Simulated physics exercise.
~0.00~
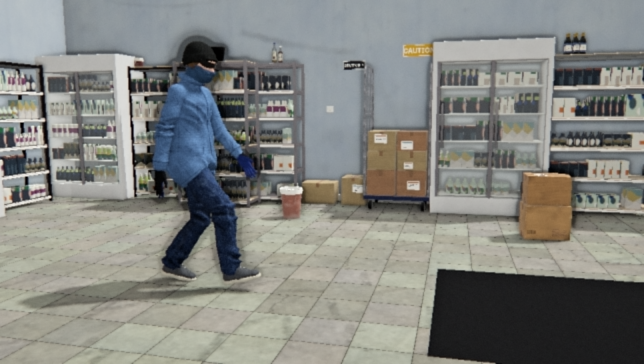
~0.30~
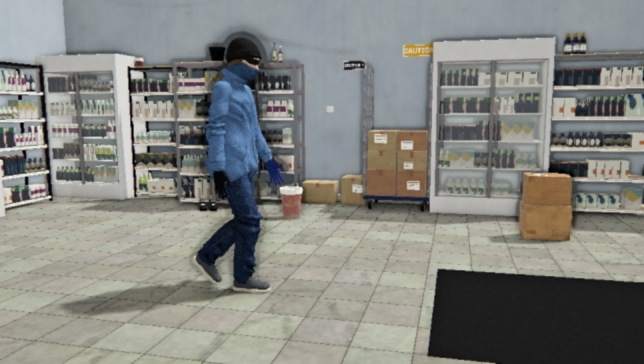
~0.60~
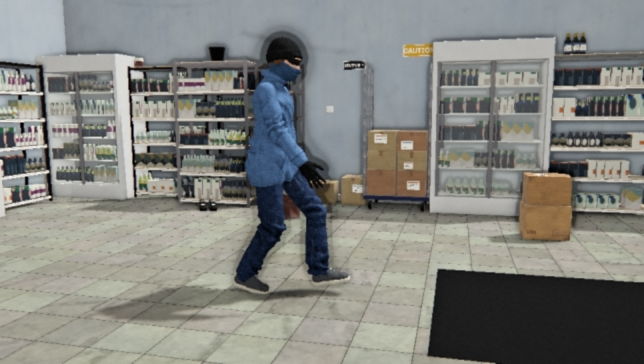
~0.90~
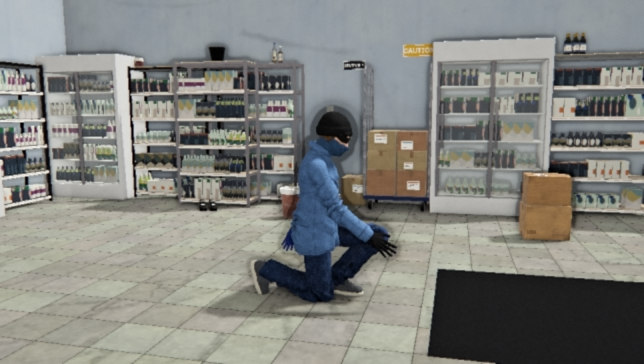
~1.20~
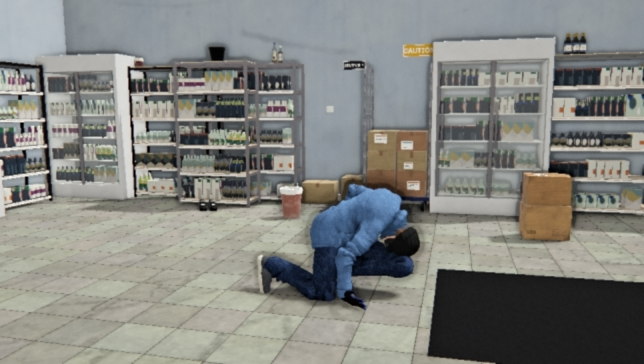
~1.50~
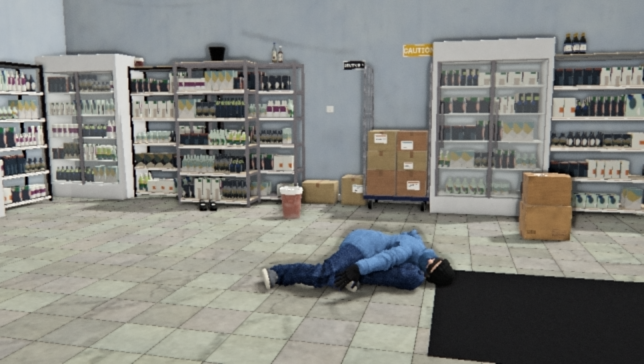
A person in a blue jacket, dark trousers, dark cap and face covering walks rightward across the pale tiled floor of a shop, seen from the side by a still camera. Bottle-filled shelves, glass-fronted coolers and brown boxes line the blue-grey back wall, and a black mat lies at the lower right. Nearing the mat, the shopper suddenly drops to the knees, then folds forward with head down towards the floor. The body slumps flat and ends stretched along the tiles, head to the right, with head, chest and hips all short of the mat's near edge.
